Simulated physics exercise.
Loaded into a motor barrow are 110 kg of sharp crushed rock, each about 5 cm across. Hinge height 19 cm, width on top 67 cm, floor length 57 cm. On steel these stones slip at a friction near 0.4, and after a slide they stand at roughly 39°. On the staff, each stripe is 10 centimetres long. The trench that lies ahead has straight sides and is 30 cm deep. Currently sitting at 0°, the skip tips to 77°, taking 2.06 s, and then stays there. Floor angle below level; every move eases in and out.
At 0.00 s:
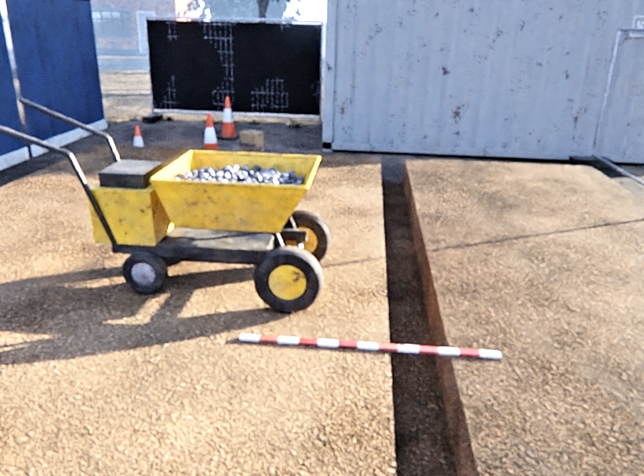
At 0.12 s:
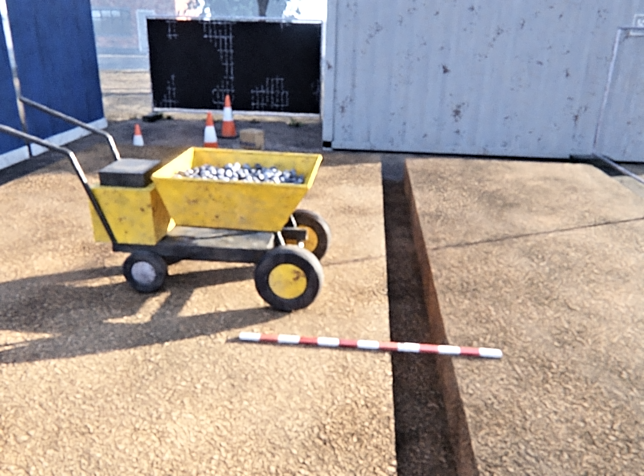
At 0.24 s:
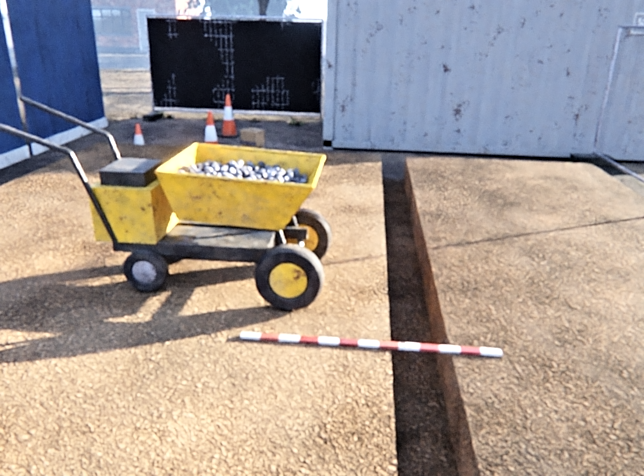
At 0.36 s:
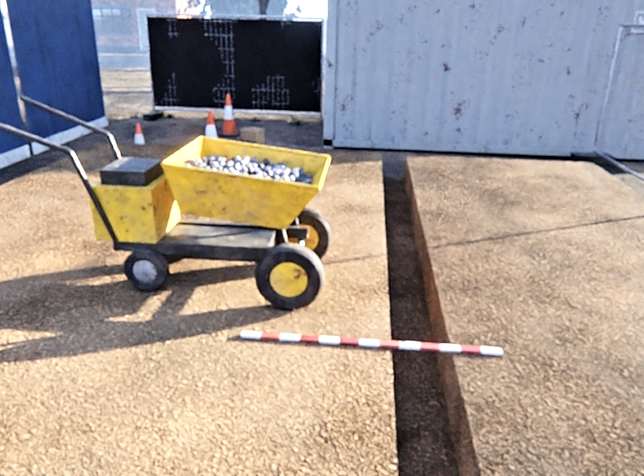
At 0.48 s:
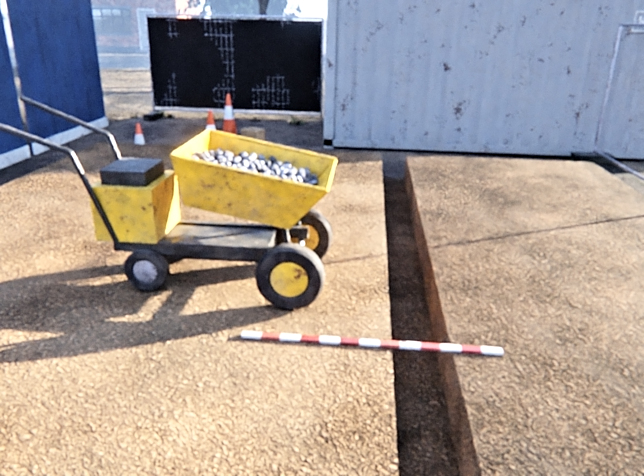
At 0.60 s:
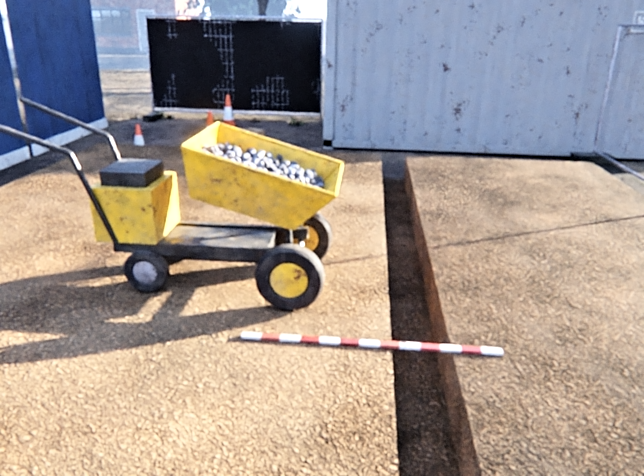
The yellow skip of a motor barrow, filled with grey stones, tilts slowly and then faster towards the right, its rear end rising from beside the dark box while the wheels stay still. Seen from slightly above by a steady camera, the barrow stands left of a straight trench on sunlit, gritty brown ground. A red-and-white staff lies in front, with orange cones, blue panels and a pale grey wall behind.
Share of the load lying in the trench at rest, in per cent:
86 per cent.
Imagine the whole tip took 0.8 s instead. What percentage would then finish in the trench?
In that case, around 75%.
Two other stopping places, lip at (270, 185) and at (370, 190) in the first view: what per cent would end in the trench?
The first start gives about 60 per cent, the second about 25.
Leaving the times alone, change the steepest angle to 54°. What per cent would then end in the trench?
It would be close to 0 percent.
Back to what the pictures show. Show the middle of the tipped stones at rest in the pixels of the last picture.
Somewhere near pixel (410, 319).
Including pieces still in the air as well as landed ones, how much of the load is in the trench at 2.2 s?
Close to 30 per cent at that time.
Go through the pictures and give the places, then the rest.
In the first picture, the skip is at 0°, its lip at (307, 188); the top of the load is at (222, 173).
The second picture shows lip at (309, 187), floor tilted 1°, highest stones at (219, 171); the stones move at 0.1 m/s on average.
In the third picture, the skip is at 3°, its lip at (313, 187); the top of the load is at (223, 167); the stones move at 0.2 m/s on average.
In the fourth picture, the skip is at 6°, its lip at (320, 188); the top of the load is at (213, 162); the stones move at 0.3 m/s on average.
In the fifth picture, the skip is at 11°, its lip at (327, 191); the top of the load is at (217, 155); the stones move at 0.4 m/s on average.
The sixth picture shows lip at (336, 196), floor tilted 16°, highest stones at (226, 150); the stones move at 0.4 m/s on average.
After 1.5 s the floor is at 65°; 100 % in the skip; the foremost stones are at (388, 240).
After 2.2 s the floor is at 77°; 67 % in the skip, 32 % in the trench; the foremost stones are at (442, 297).
After 2.5 s the floor is at 77°; 39 % in the skip, 60 % in the trench, 2 % past the trench; the foremost stones are at (465, 283).
After 4.5 s the floor is at 77°; 12 % in the skip, 86 % in the trench, 2 % past the trench; the foremost stones are at (468, 281).
